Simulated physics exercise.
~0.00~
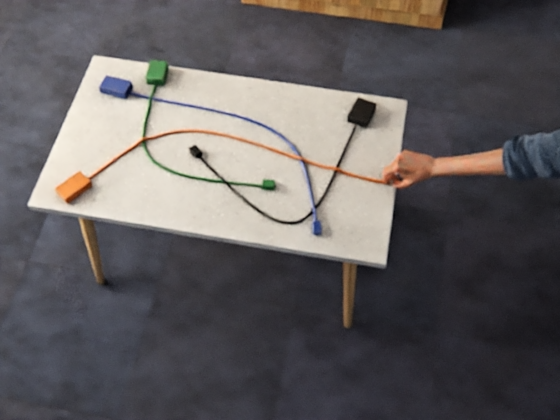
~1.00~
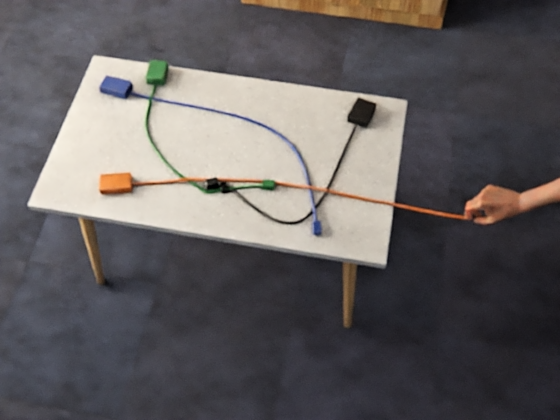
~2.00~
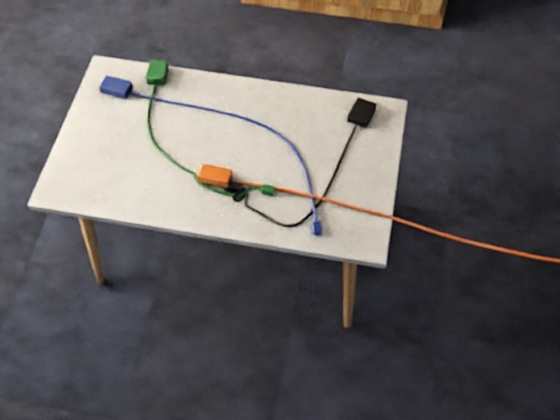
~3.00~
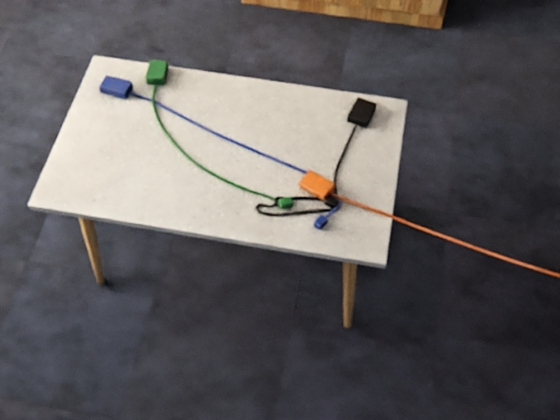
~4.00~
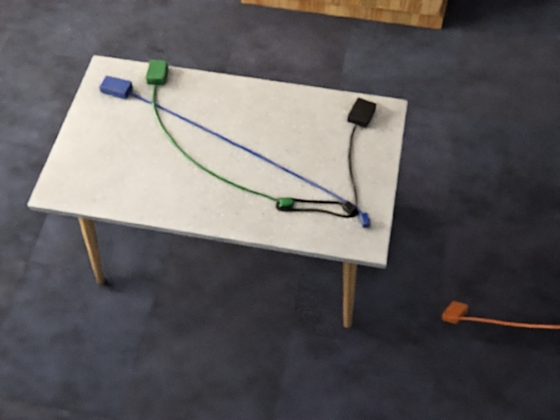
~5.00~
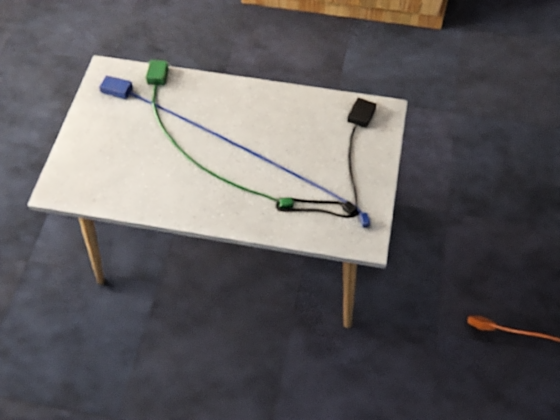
A hand pulls the orange lead rightwards until its charger drops off the table.
